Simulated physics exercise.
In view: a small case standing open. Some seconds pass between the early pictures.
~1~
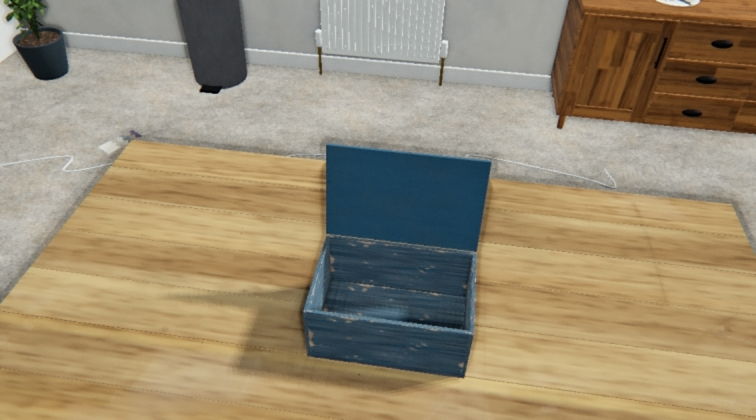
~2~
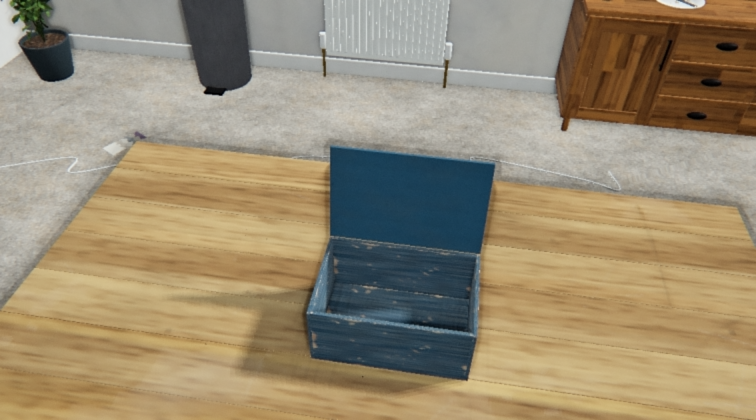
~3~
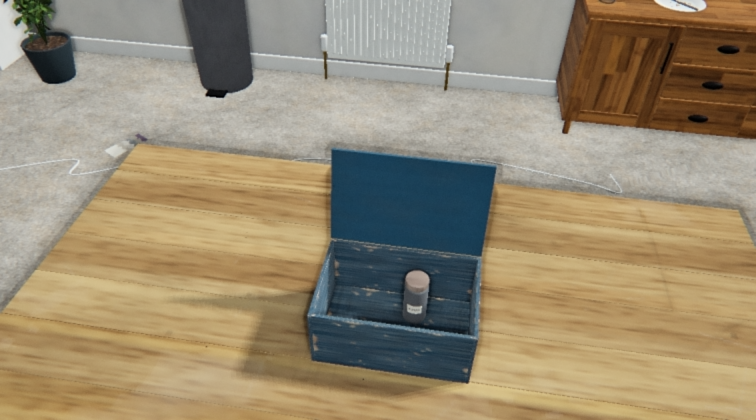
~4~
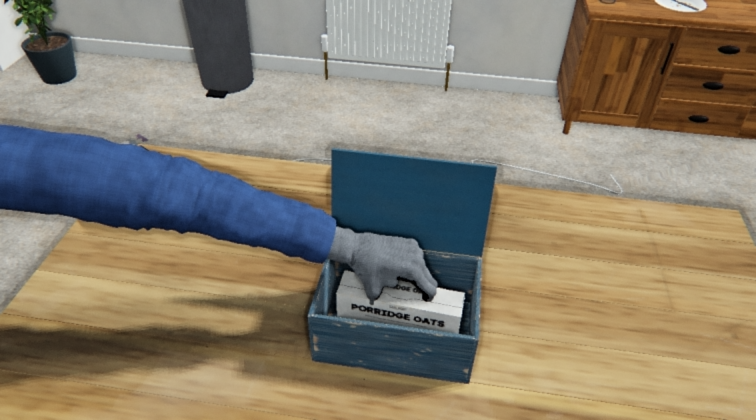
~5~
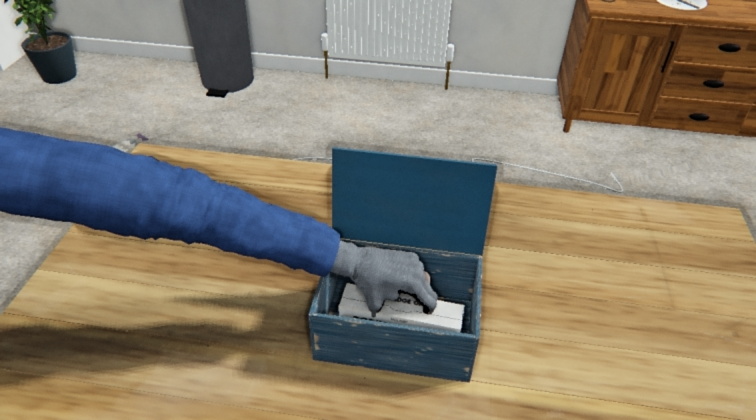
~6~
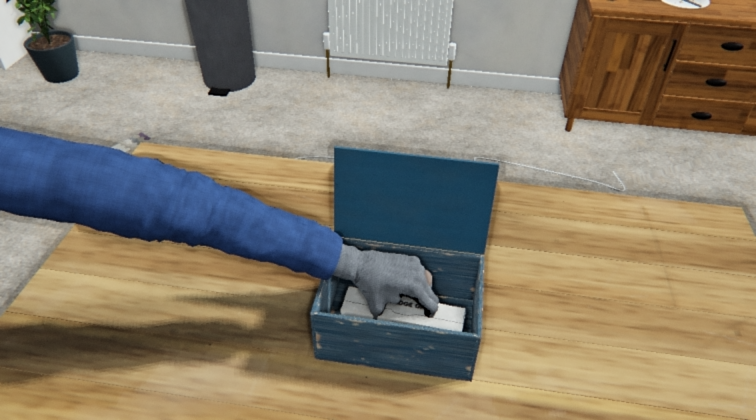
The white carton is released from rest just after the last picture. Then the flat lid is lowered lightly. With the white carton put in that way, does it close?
As it turns out, it closes.
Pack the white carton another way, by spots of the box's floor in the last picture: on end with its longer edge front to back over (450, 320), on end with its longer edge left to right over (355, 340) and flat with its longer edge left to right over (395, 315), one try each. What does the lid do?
In the first case it is held up; in the second case it stays ajar; in the third case it closes.
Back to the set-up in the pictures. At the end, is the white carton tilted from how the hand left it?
It keeps its pose.
Then, 1.20 s on from there, lid 80° above the rim.
Then, 1.80 s on from there, lid 46° above the rim.
Then, 2.20 s on from there, lid 18° above the rim.
In the end, lid shut; both unmoved. At the end, from the last picture's camera, white carton near (403, 325).
